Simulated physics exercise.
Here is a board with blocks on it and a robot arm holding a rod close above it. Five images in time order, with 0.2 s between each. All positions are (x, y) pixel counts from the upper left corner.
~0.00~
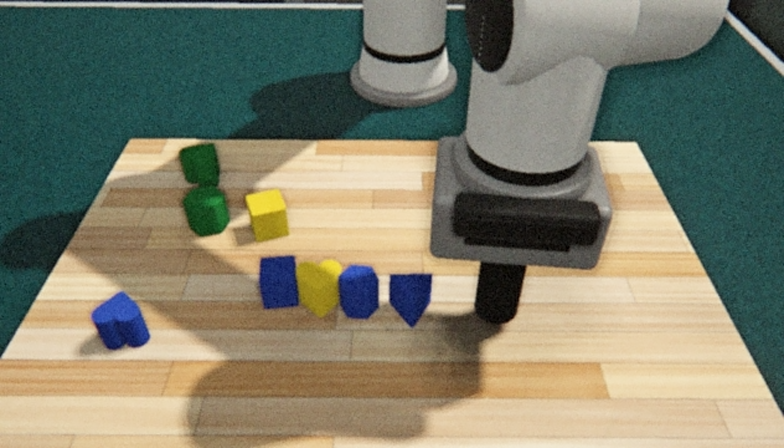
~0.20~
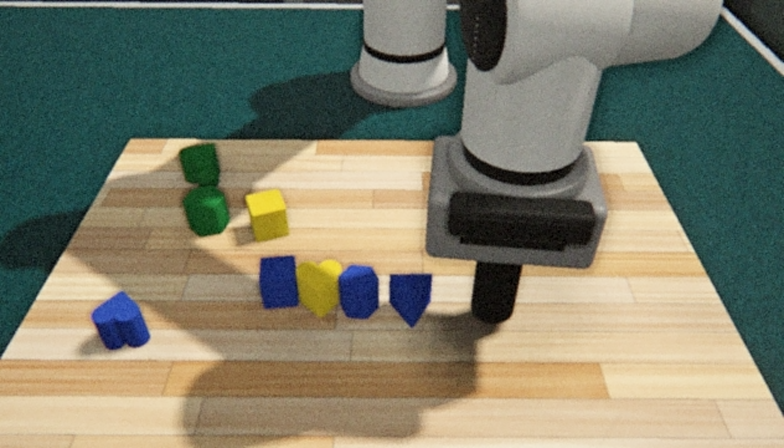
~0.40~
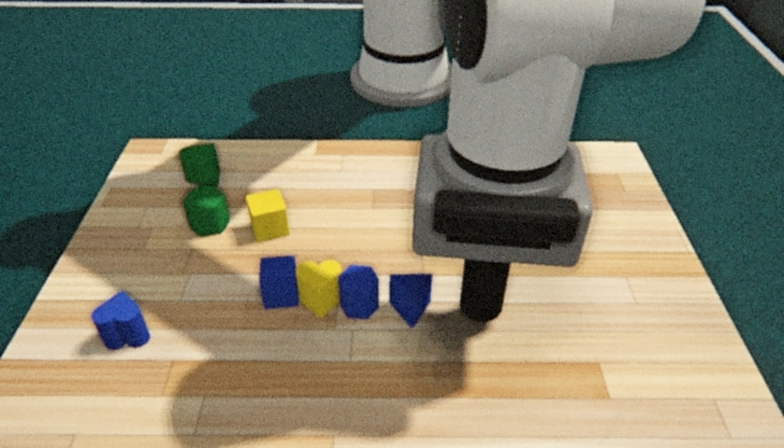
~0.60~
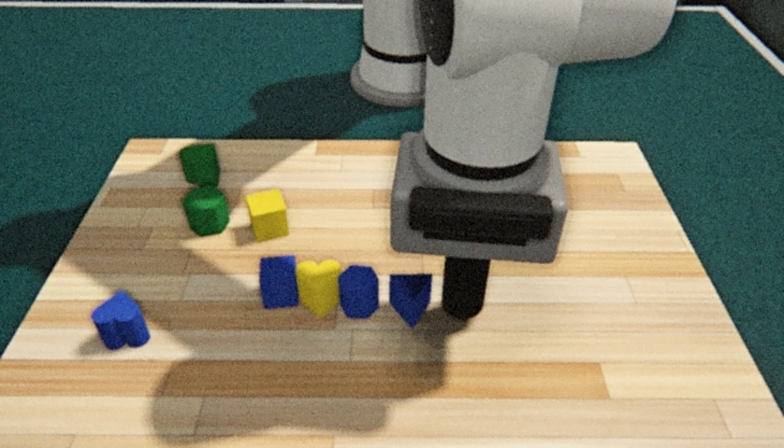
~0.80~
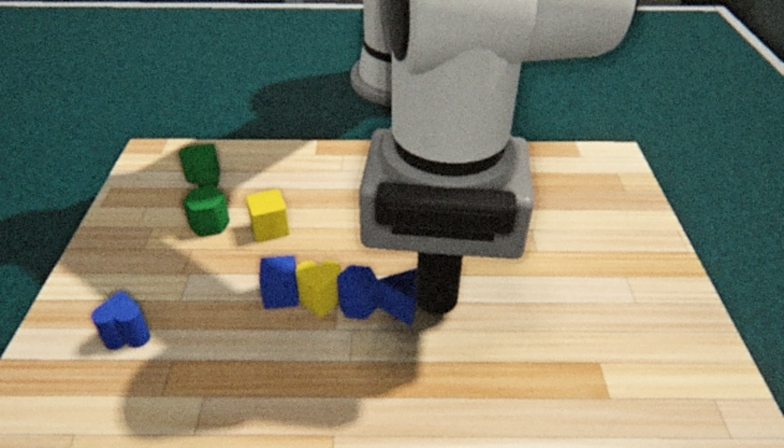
A robot arm moves its rod left and nudges a blue block against another blue block.
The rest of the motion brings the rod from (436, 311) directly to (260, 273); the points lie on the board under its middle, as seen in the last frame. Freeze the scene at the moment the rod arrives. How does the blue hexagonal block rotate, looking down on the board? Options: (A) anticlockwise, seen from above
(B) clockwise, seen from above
I choose B.
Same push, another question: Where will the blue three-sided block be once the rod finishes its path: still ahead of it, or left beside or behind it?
It comes off the rod's front.
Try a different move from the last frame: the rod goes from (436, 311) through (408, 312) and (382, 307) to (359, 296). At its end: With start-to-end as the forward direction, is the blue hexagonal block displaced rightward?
Answer: No.
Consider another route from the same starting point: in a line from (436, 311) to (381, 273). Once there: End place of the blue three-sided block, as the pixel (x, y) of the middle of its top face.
My estimate: (376, 276).
What follows on the original path. One third of the way, rod at (374, 287); blue square at (266, 266); yellow heart at (305, 268), turned 15° clockwise; blue hexagonal block at (320, 292), turned 35° clockwise; blue three-sided block at (354, 293), turned 60° anticlockwise.
Two thirds of the way, rod at (315, 274); blue square at (229, 270), turned 20° anticlockwise; yellow heart at (269, 264); blue hexagonal block at (317, 294), turned 40° clockwise; blue three-sided block at (352, 295), turned 75° anticlockwise.
At the end, rod at (258, 262); blue square at (188, 283), turned 70° anticlockwise; yellow heart at (215, 260), turned 35° anticlockwise; blue hexagonal block at (317, 294), turned 40° clockwise; blue three-sided block at (352, 295), turned 75° anticlockwise.
